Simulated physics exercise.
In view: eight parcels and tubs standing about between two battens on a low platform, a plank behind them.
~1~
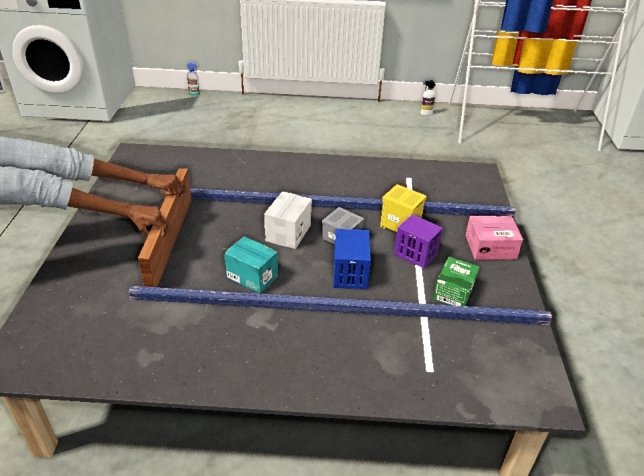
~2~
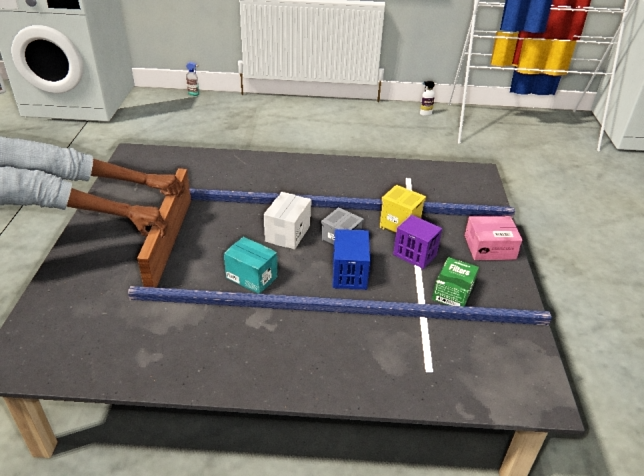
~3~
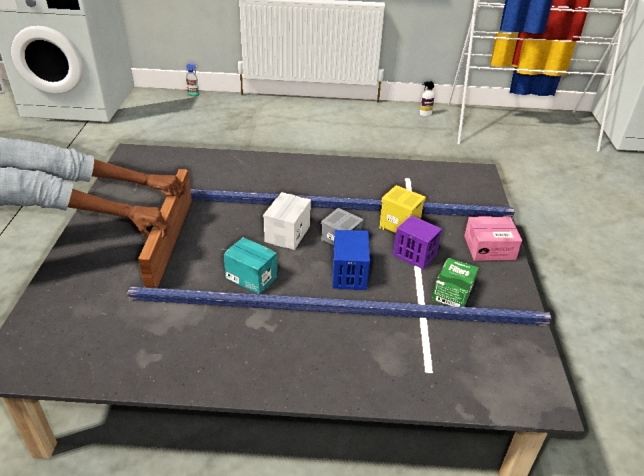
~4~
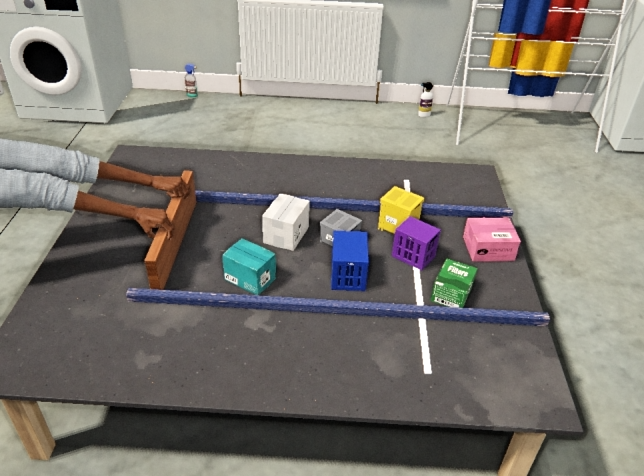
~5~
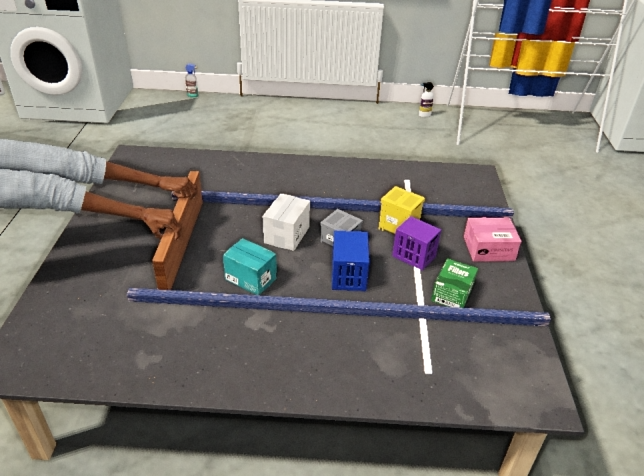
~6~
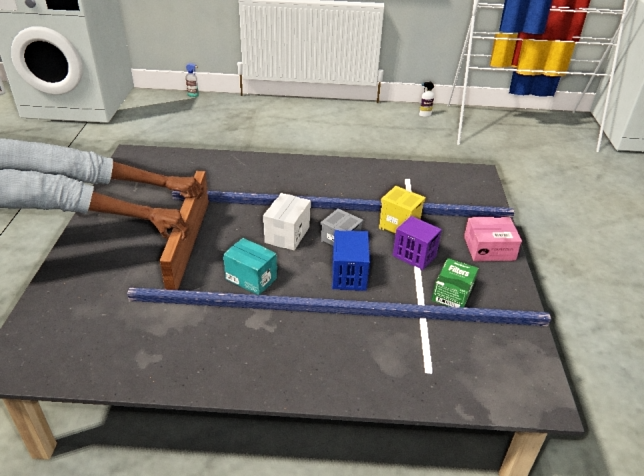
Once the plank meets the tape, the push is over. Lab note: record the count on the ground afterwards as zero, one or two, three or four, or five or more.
Count on ground: Zero.
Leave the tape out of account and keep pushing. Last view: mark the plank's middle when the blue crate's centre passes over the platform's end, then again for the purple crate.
I reckon its middle sits around (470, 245) and then around (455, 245).
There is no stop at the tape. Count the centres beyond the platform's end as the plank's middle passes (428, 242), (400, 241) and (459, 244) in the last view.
Place by place: 0, 0 and 3.
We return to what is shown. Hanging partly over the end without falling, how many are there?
1 overhanging.
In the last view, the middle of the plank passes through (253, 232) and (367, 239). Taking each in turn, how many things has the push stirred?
At that stage 1; at the next, 7.
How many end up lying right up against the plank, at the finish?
The count in contact is 2.
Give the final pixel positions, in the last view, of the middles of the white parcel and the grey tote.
Listed as asked: First (432, 228), and then (463, 234).
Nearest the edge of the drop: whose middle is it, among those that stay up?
It is the pink parcel.
Soon after, none off yet; pink parcel at rest near (492, 239); green box at rest near (455, 284); purple crate at rest near (417, 243).
After that, none off yet; pink parcel at rest near (492, 239); green box at rest near (455, 284); purple crate displaced a little near (424, 244).
In the end, the number that fall off is zero.
